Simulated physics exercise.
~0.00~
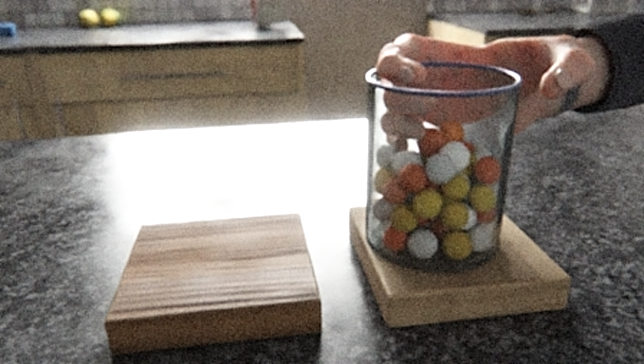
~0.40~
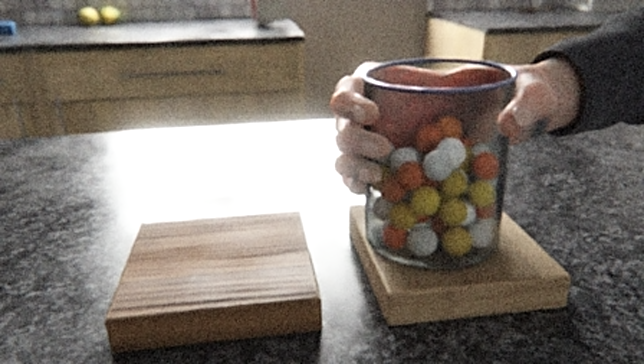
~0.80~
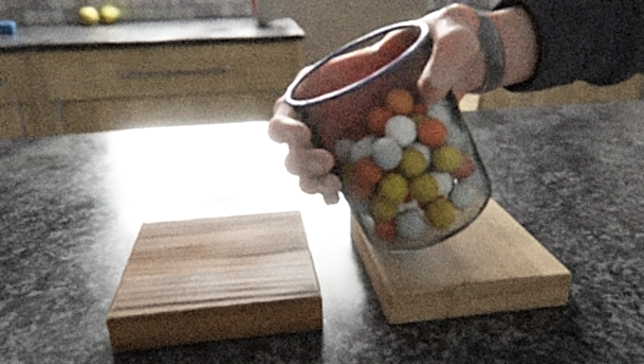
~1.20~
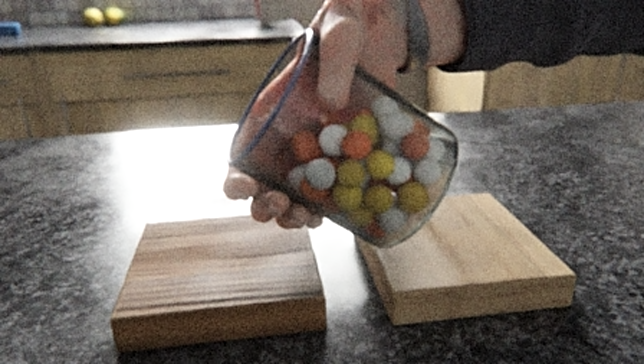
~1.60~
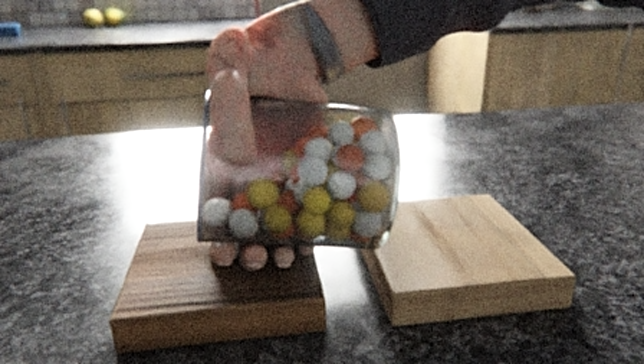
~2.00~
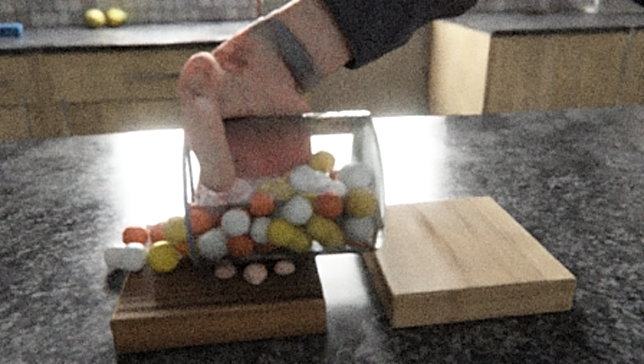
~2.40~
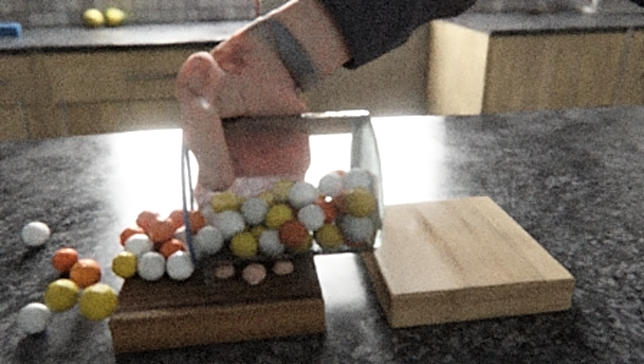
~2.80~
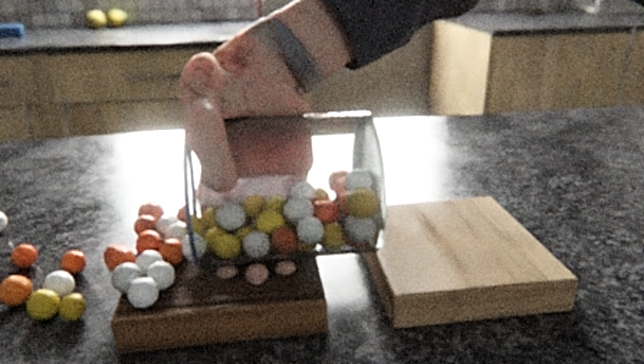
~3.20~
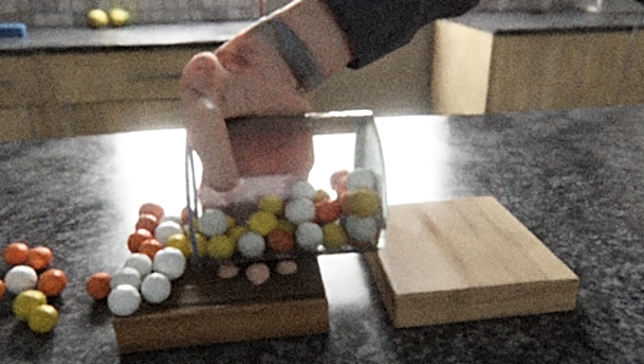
Orange, white and yellow balls spilled from a clear glass as a hand lifted it off the right wooden block and tipped it leftward onto its side over the left one, where it rested, with many balls still inside and others on the block and counter.
